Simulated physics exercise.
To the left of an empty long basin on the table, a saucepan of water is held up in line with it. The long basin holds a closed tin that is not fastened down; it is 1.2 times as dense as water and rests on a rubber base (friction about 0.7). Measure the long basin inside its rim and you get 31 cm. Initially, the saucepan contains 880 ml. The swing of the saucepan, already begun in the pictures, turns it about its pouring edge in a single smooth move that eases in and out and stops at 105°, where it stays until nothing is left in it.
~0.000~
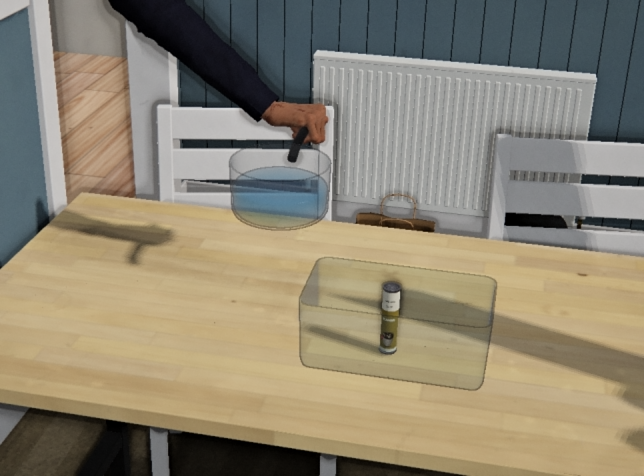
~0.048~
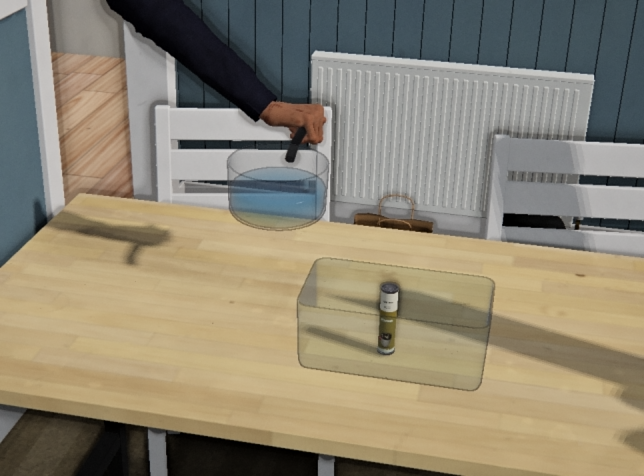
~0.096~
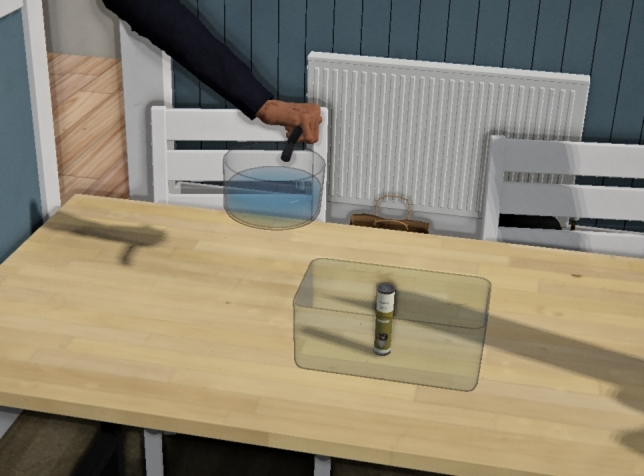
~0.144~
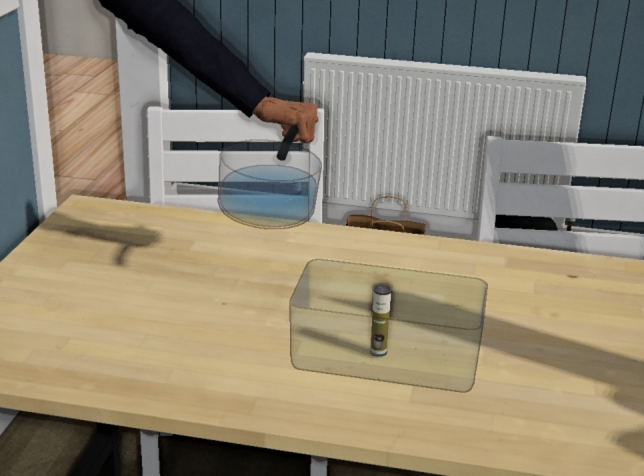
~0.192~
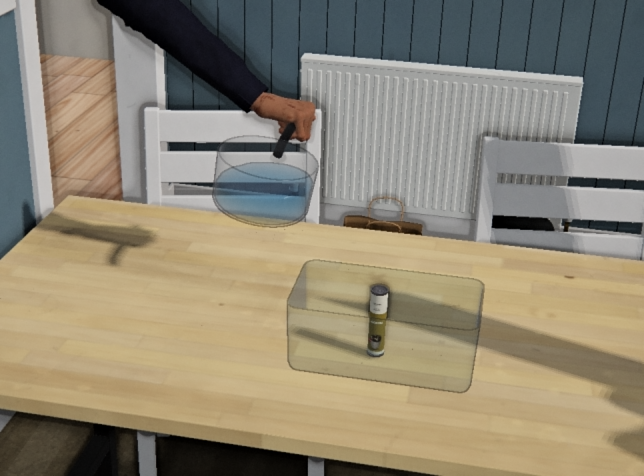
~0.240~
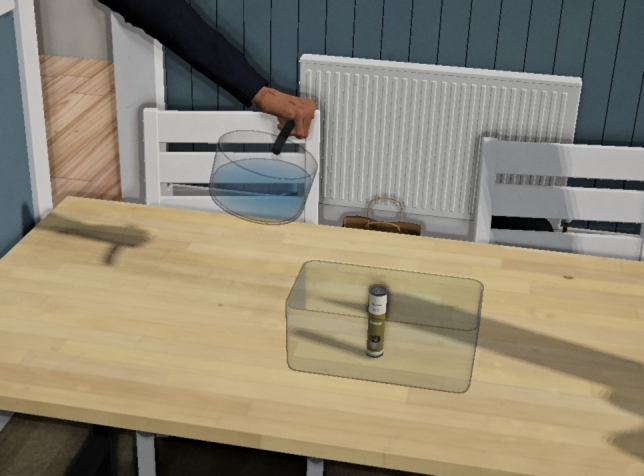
We see a hand holding a clear pan of blue water behind a wooden table, where a small closed tin stands in a transparent basin; the hand gradually tilts the pan slightly as the view drifts a little.
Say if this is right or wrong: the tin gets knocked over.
Wrong, it stays standing.
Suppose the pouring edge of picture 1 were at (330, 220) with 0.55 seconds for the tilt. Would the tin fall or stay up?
It tumbles.
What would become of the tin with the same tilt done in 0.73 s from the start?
The tin stays on its base.
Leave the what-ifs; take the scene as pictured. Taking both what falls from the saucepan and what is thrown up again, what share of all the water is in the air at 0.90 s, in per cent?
It comes to some 36 percent of the total.
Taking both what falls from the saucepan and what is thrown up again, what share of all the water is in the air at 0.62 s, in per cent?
My guess is roughly 26 %.
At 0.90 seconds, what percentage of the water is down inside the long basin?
Reading: Approx. 46 %.
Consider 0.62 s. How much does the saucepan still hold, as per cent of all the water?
74 %.
After 0.62 s the tilt is 71° and 75 per cent is still to pour; the tin stands where it began.
After 0.90 s the tilt is 102° and 16 per cent is still to pour; the tin stands where it began.
After 1.19 s the tilt is 105° and 1 per cent is still to pour; the tin stands where it began.
After 1.51 s the tilt is 105° and 0 per cent is still to pour; the tin stands where it began.
In the end the tin stands where it began.
